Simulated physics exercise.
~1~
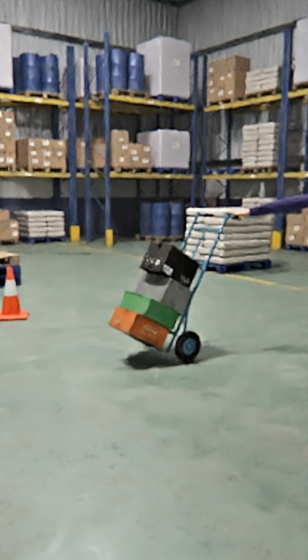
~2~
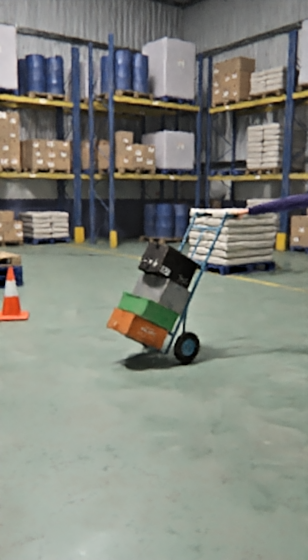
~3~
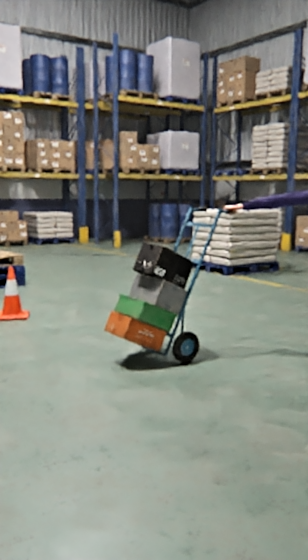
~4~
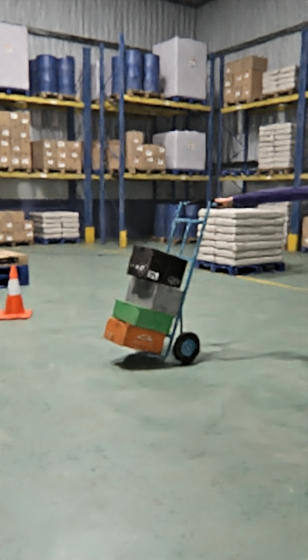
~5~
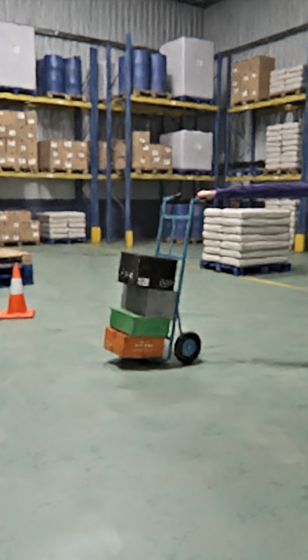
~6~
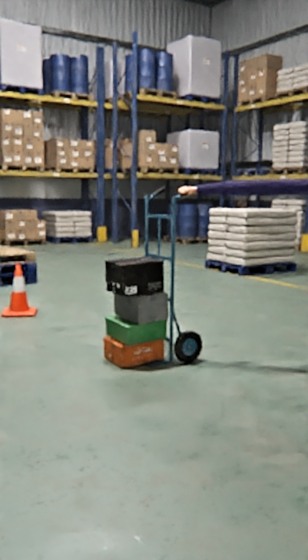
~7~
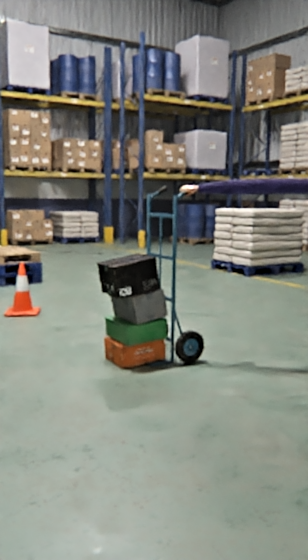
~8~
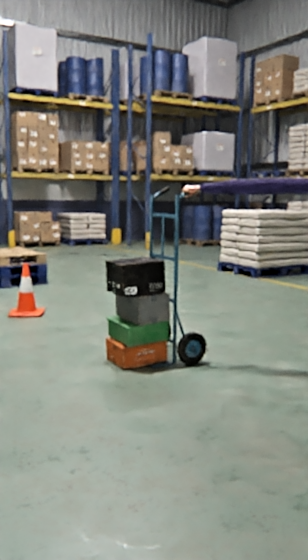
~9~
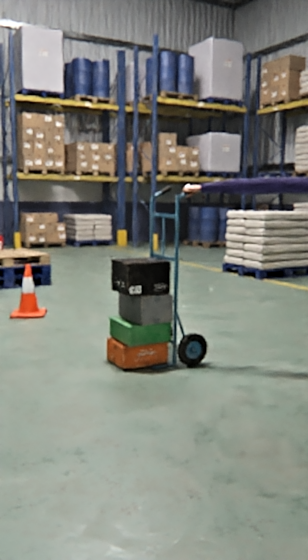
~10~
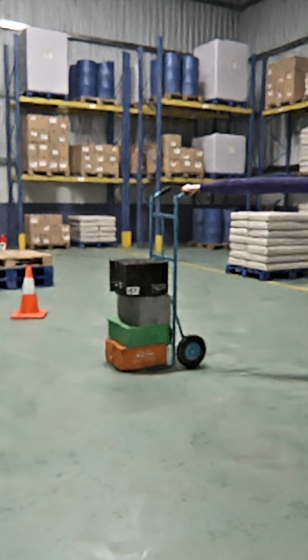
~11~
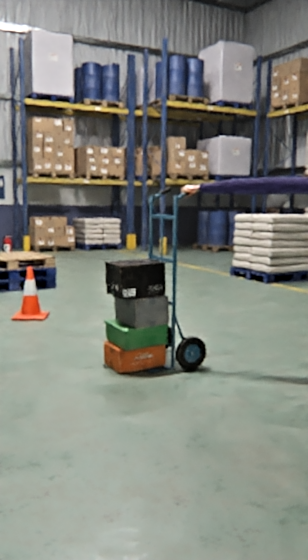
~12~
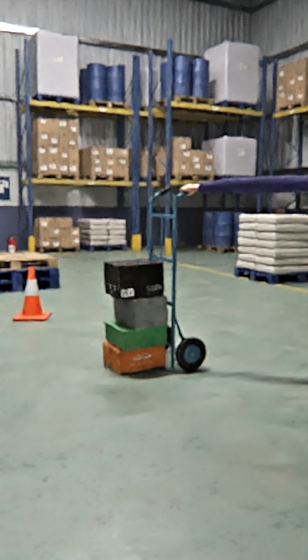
In a warehouse, an outstretched arm swung a tilted hand truck upright with an orange, a green, a grey and a black box stacked on it; the upper boxes rocked briefly to the left, then settled, and the whole stack stayed standing.
